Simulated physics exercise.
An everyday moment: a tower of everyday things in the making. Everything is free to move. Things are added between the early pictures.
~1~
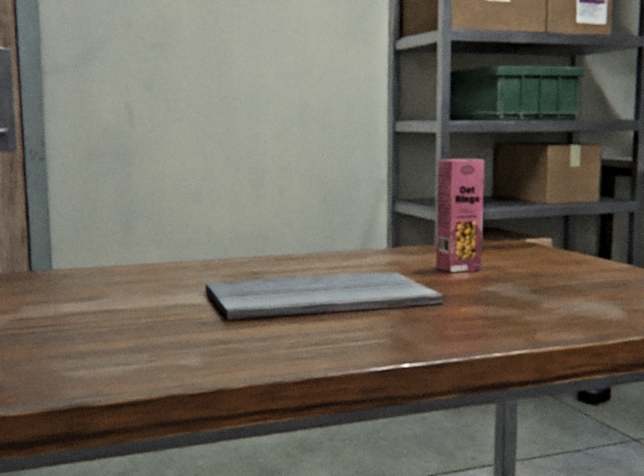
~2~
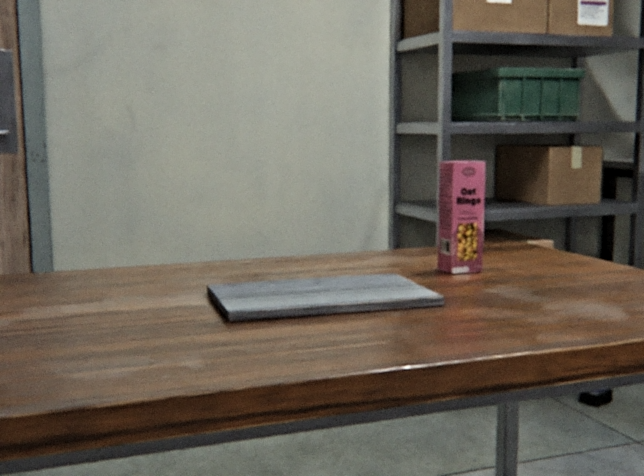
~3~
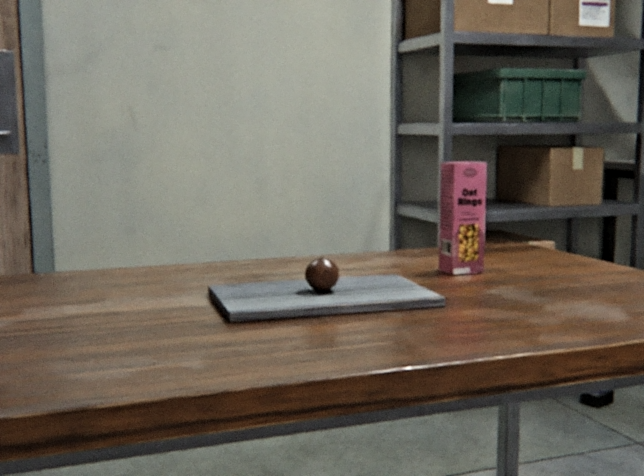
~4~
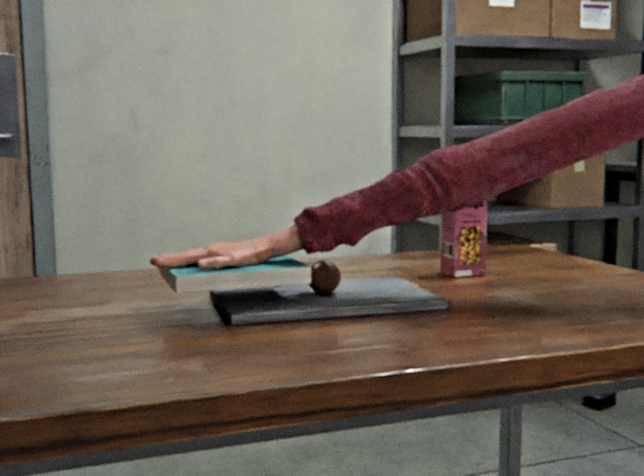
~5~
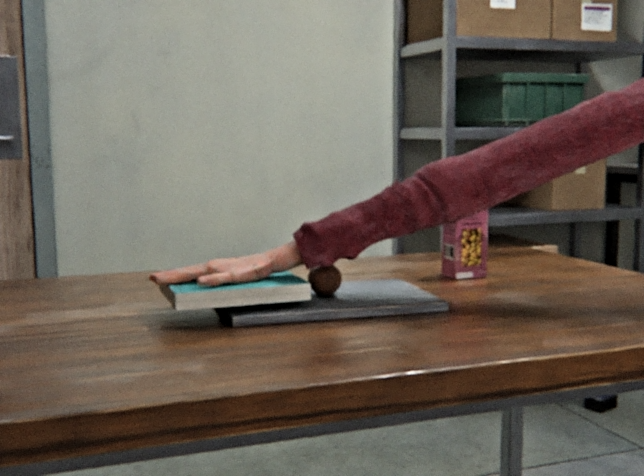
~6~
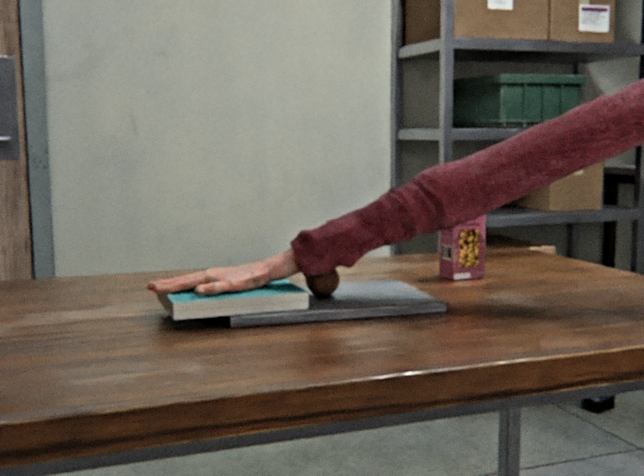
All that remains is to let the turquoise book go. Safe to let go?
Here the pile keeps its balance.
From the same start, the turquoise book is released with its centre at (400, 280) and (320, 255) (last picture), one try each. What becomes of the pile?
First, it holds; second, it comes apart.
Then, 0.50 s on from there, no change.
Then, 1.30 s on from there, turquoise book resting near (230, 296).
In the end, all 4 unmoved. At the end, from the last picture's camera, turquoise book near (230, 296). The pile stays up.
